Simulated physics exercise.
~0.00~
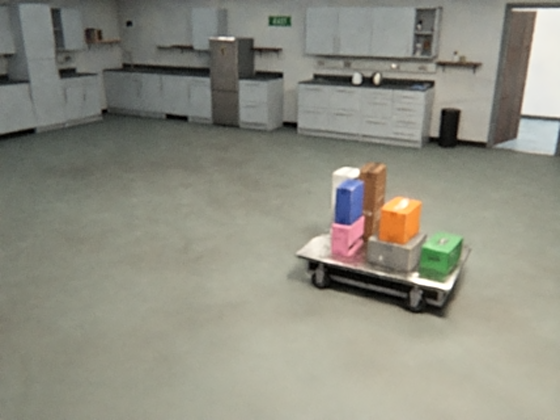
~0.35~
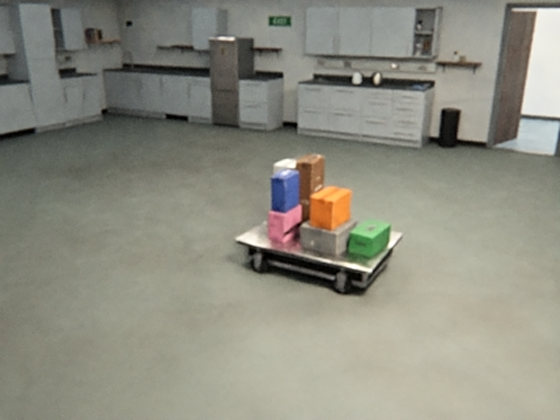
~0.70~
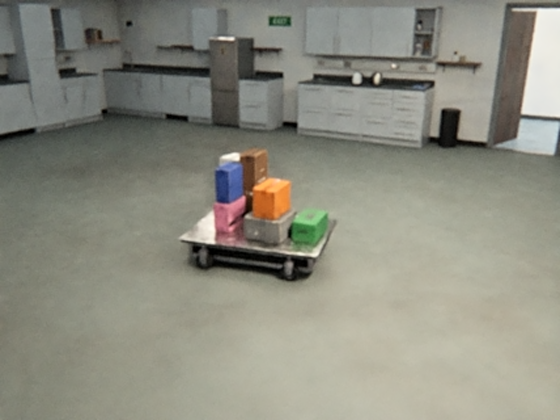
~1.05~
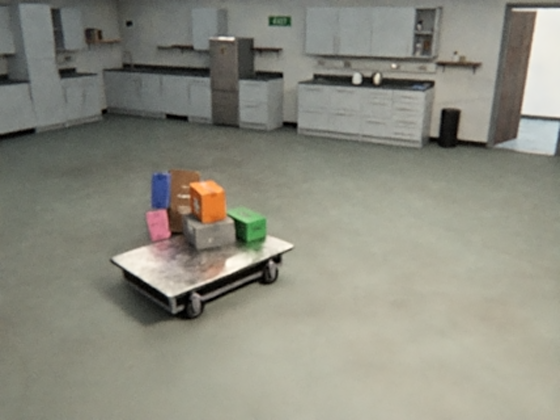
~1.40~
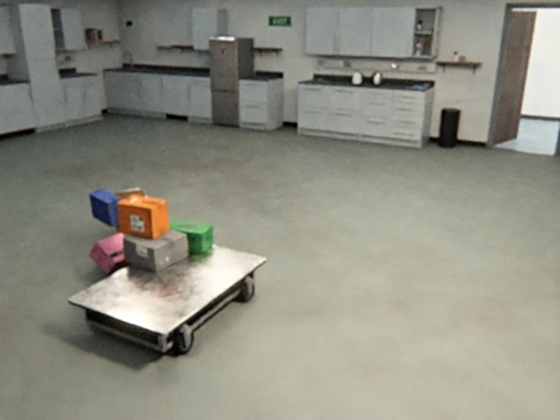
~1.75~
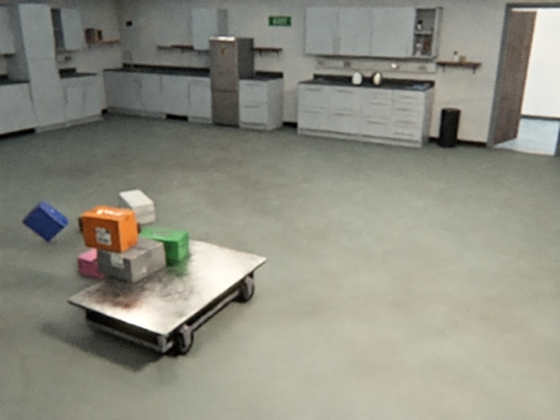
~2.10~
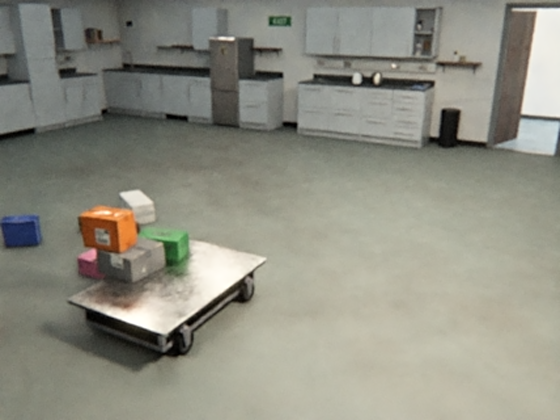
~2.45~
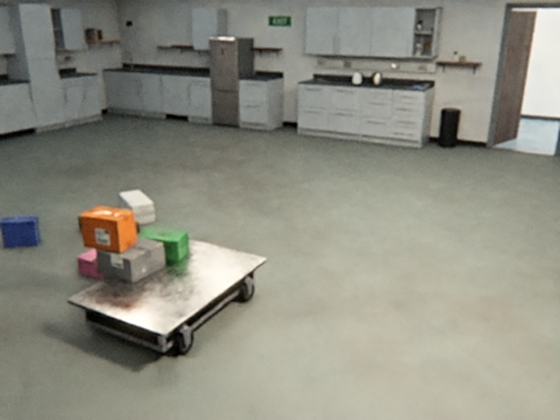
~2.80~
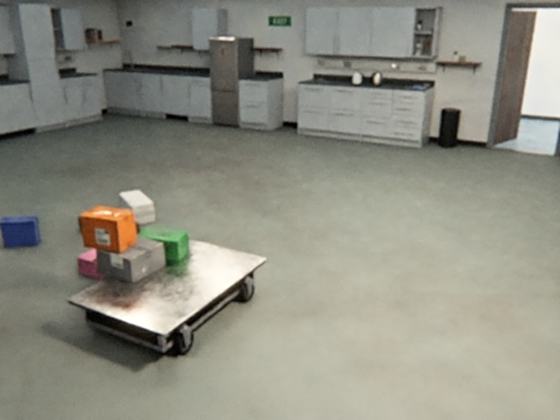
A flat cart rolls left and turns, spilling several boxes before stopping still loaded.
